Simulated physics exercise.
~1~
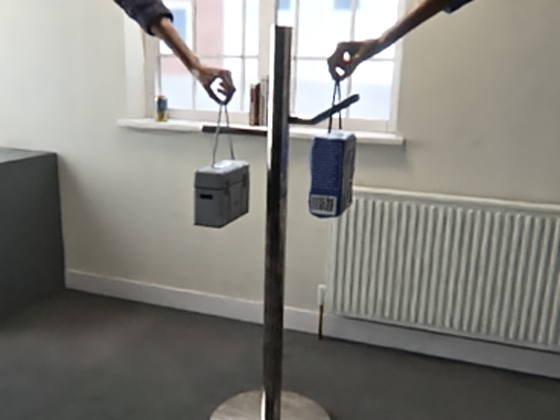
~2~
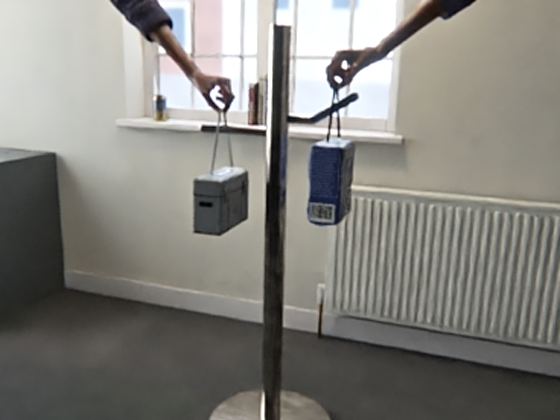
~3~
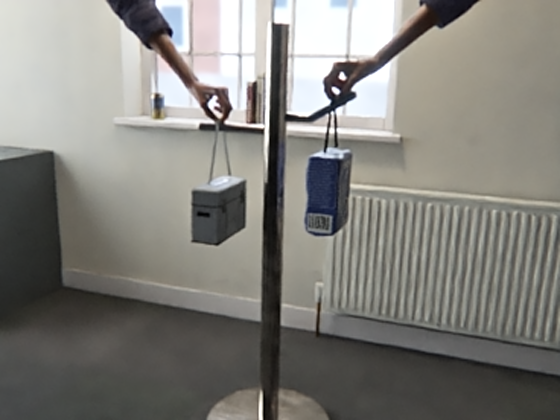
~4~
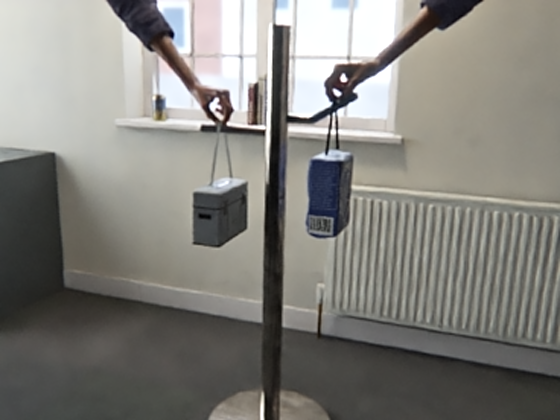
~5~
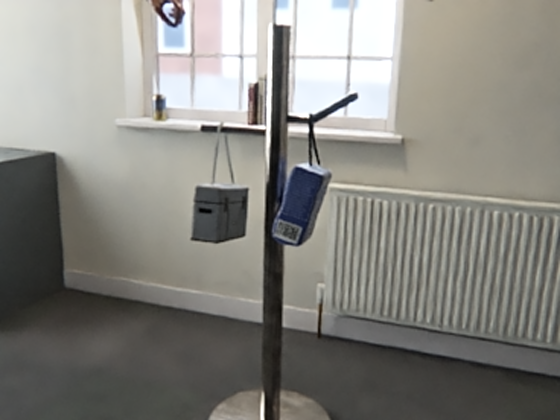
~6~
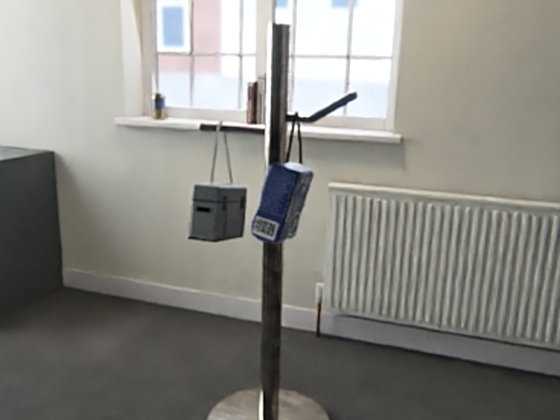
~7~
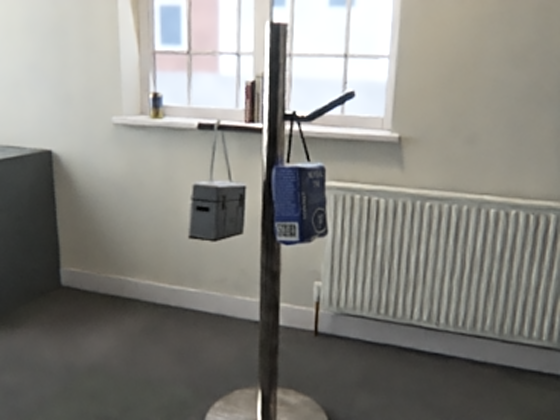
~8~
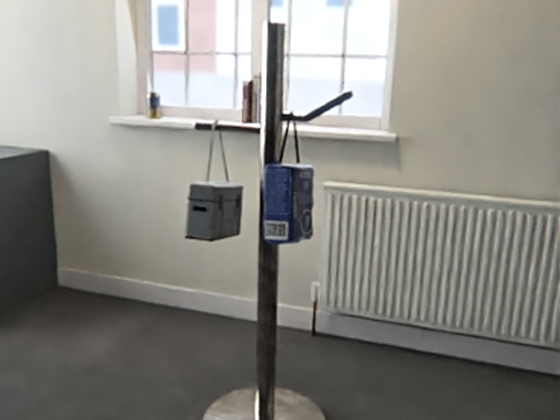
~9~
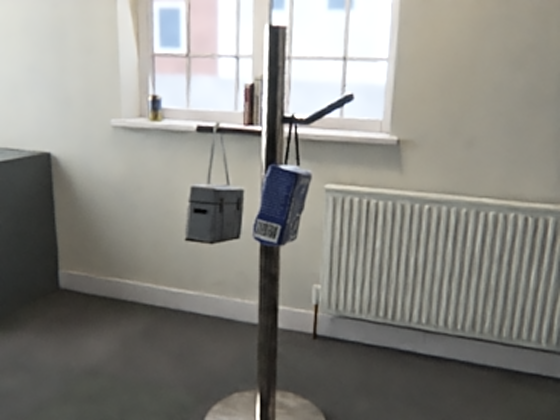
The clip opens on a metal post with a peg on each side, as two hands hold a grey case at left and a blue sack at right by their loops. The hands lower both a little until the loops rest on the pegs, then let go and draw back out of view. The blue sack slides left along its upward-slanting peg toward the post, tilting as it goes. It swings and twists beside the post while the grey case barely moves. At the end, both still hang from their pegs, the blue sack leaning close against the post.
